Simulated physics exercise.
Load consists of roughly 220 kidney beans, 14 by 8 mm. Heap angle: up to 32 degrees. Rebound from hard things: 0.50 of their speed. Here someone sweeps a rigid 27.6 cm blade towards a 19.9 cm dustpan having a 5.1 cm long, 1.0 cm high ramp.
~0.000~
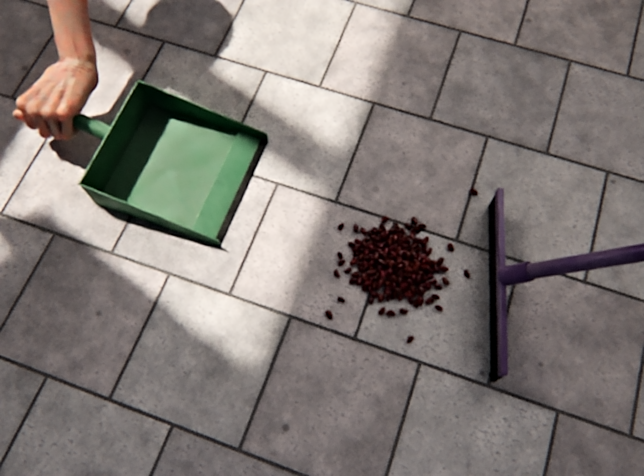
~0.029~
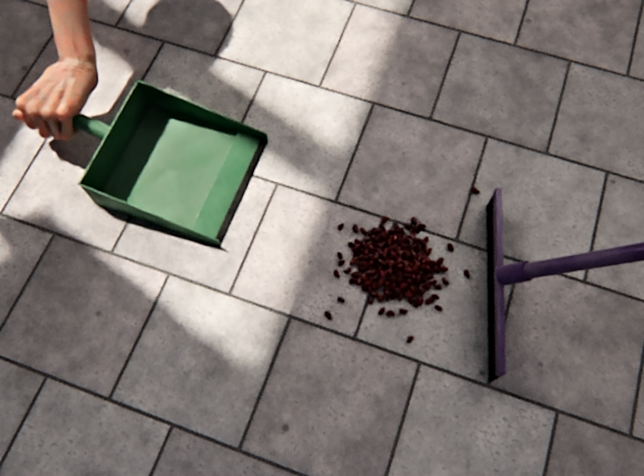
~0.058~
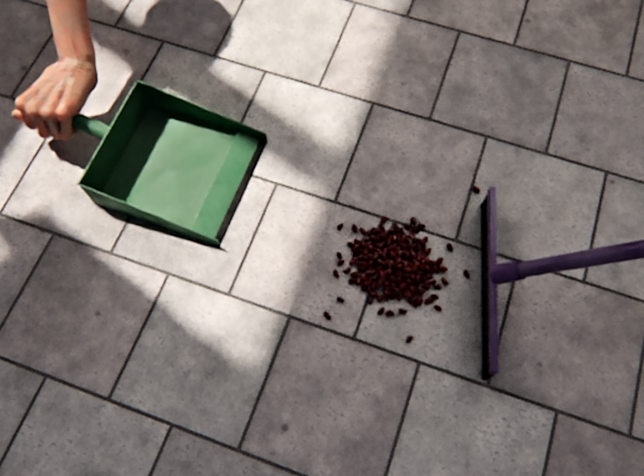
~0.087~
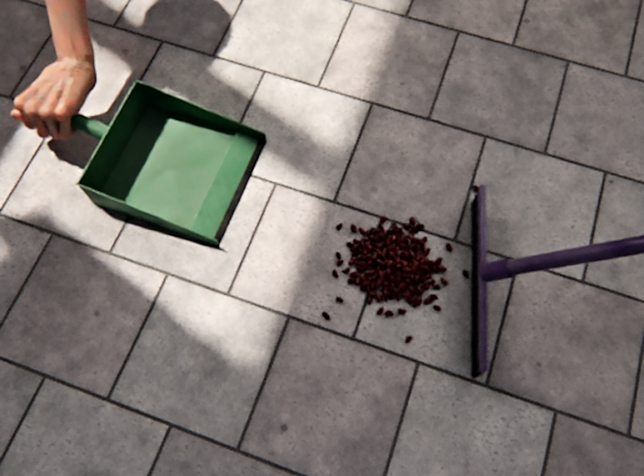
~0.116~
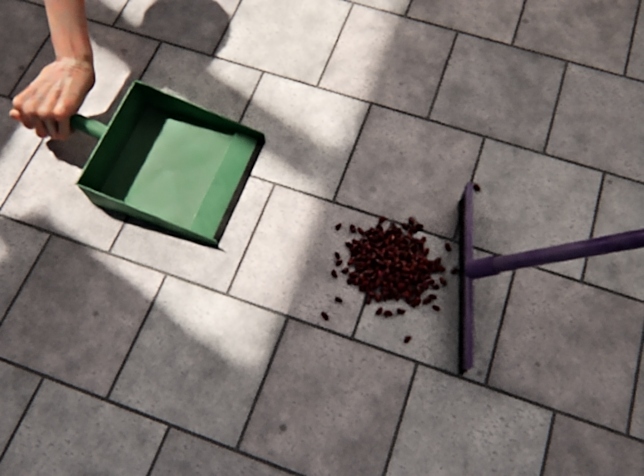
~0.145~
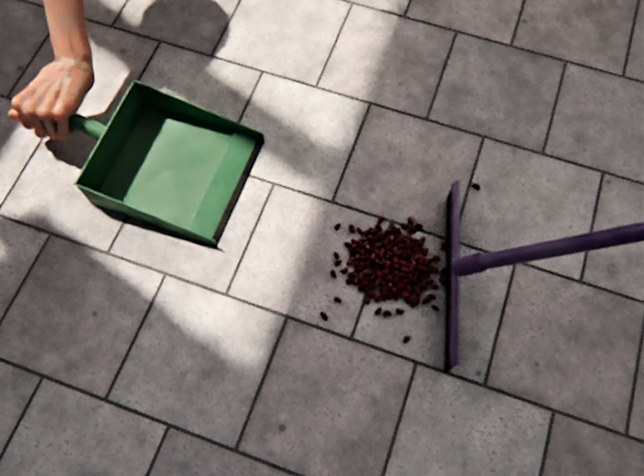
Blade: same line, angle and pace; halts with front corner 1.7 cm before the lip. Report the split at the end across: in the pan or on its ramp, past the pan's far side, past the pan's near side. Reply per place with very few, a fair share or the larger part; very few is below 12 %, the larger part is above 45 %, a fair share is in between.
Pan: A fair share; far side: Very few; near side: A fair share.
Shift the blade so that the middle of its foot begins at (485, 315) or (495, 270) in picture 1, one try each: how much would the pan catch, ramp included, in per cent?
25 and 15 per cent, roughly.
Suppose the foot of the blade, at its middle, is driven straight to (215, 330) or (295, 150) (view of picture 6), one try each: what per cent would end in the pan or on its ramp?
Some 5 and 5 per cent.
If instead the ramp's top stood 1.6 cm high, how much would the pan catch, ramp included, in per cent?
Estimate with the new ramp: Some 15 in a hundred.
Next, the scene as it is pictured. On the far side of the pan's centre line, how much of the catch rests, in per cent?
Something like 10 per cent of the catch.
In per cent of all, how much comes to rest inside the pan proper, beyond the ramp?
Estimate: About 0 %.
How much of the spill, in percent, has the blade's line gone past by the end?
About 0 percent.
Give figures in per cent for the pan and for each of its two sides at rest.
The pan holds 20 per cent at the end, the far side 0 per cent and the near side 40 per cent.
Then, at 0.38 s, middle of the blade 20 cm from the lip; 0 % over the lip, far side 0 %, near side 20 %.
After 0.54 s, middle of the blade 10 cm from the lip; 0 % over the lip, far side 0 %, near side 35 %.
After 0.82 s, middle of the blade 5 cm from the lip; 20 % over the lip, far side 0 %, near side 40 %.
At rest (2.7 s), pan 20 %, far side 0 %, near side 40 %, in front of the lip or behind the blade 40 %.
